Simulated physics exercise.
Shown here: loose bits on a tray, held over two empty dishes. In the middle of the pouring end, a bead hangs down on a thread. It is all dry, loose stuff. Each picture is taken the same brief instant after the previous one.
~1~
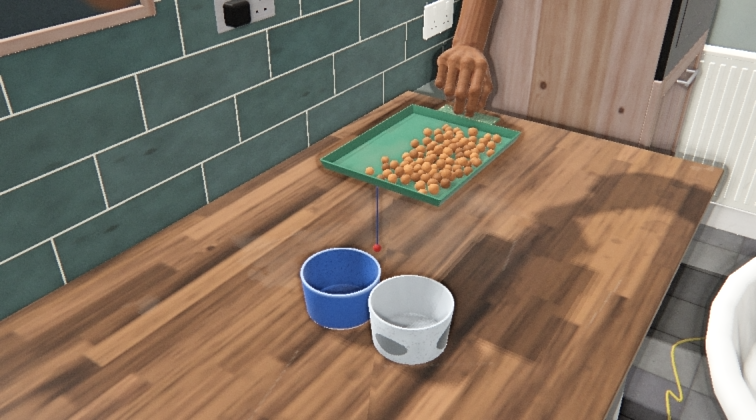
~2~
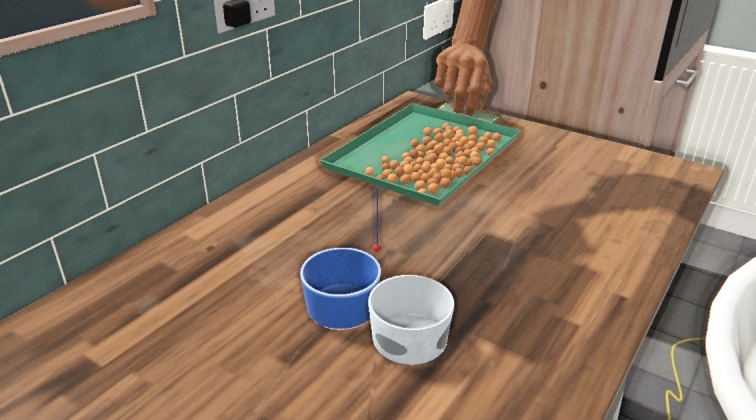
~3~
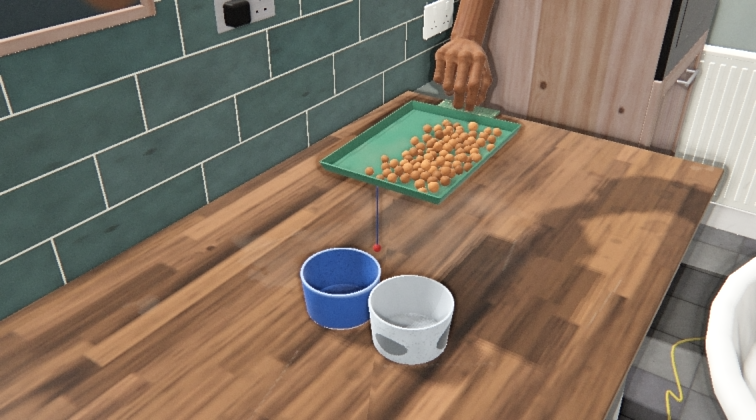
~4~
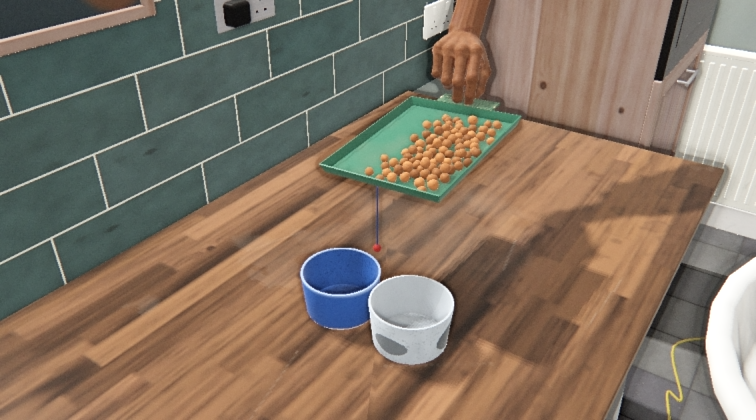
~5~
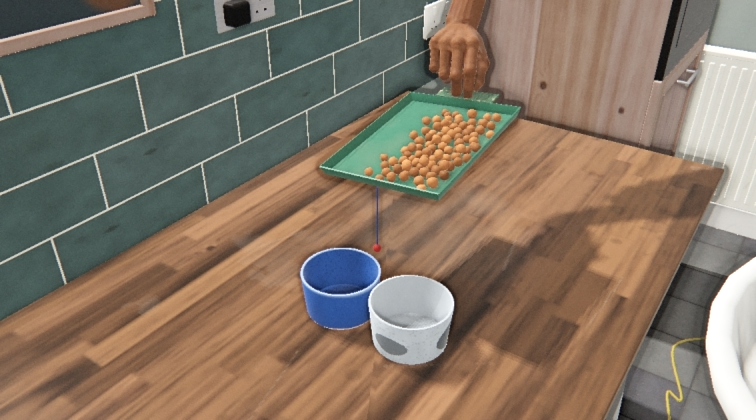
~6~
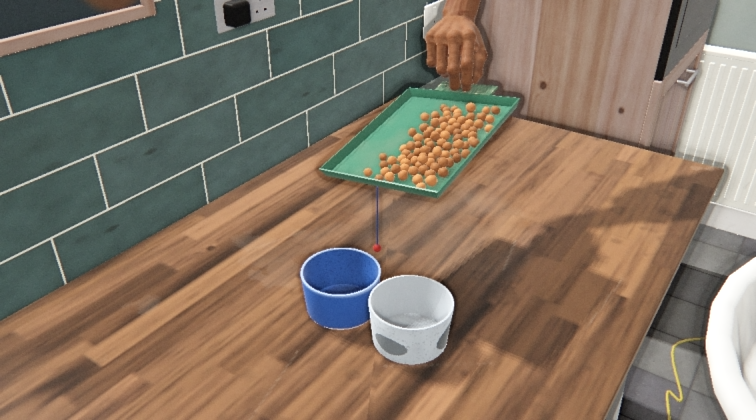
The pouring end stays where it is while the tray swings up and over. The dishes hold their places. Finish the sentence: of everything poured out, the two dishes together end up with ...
They end up with a minority of it.
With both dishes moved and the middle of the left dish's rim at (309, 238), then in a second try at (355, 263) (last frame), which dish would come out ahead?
First try, the one on the left; second try, the one on the left.
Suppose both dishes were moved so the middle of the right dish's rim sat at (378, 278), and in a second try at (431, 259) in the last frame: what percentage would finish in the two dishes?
Close to 70 in a hundred, then close to 40 in a hundred.
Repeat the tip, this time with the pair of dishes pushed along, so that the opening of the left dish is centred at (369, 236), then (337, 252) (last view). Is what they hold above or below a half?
Result, first setup: The minor share; second setup: The bulk.
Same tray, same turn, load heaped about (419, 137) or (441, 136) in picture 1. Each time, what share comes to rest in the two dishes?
That would be 20 per cent, and then 20 per cent.
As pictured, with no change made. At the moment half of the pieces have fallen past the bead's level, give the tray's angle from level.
Around 90 degrees of turn.
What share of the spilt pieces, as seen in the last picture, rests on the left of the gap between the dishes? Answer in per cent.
Reading: Around 90 %.
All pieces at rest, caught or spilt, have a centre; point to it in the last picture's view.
The centre comes to rest near (319, 282).
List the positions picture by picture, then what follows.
The first frame shows corners of the pouring end at (325, 159) and (439, 197), level; middle of the load at (444, 158), hazelnuts; left dish at (317, 306); right dish at (388, 340); bead on its thread at (377, 248).
The second frame shows corners of the pouring end at (325, 160) and (439, 196), level; middle of the load at (444, 157).
The third frame shows corners of the pouring end at (325, 161) and (438, 195), tipped barely, lowest at the left corner; middle of the load at (443, 155).
The fourth frame shows corners of the pouring end at (324, 163) and (438, 193), tipped a little, lowest at the left corner; middle of the load at (443, 151).
The fifth frame shows corners of the pouring end at (324, 165) and (437, 191), tipped a little, lowest at the left corner; middle of the load at (442, 147).
The sixth frame shows corners of the pouring end at (324, 167) and (436, 189), tipped a little, lowest at the left corner; middle of the load at (441, 143); left dish at (317, 306); right dish at (388, 340).
Soon, tray tipped steeply; most on the tray; a stray few in the left dish; a small part outside both; a stray few in the air.
A while on, tray tipped right over; a small part on the tray; about a quarter in the left dish; about half outside both; a small part in the air.
Towards the end, tray tipped past a quarter turn; about a third in the left dish; about two thirds outside both.
Finally, tray tipped past a quarter turn; none in the right dish; about a third in the left dish; about two thirds outside both.
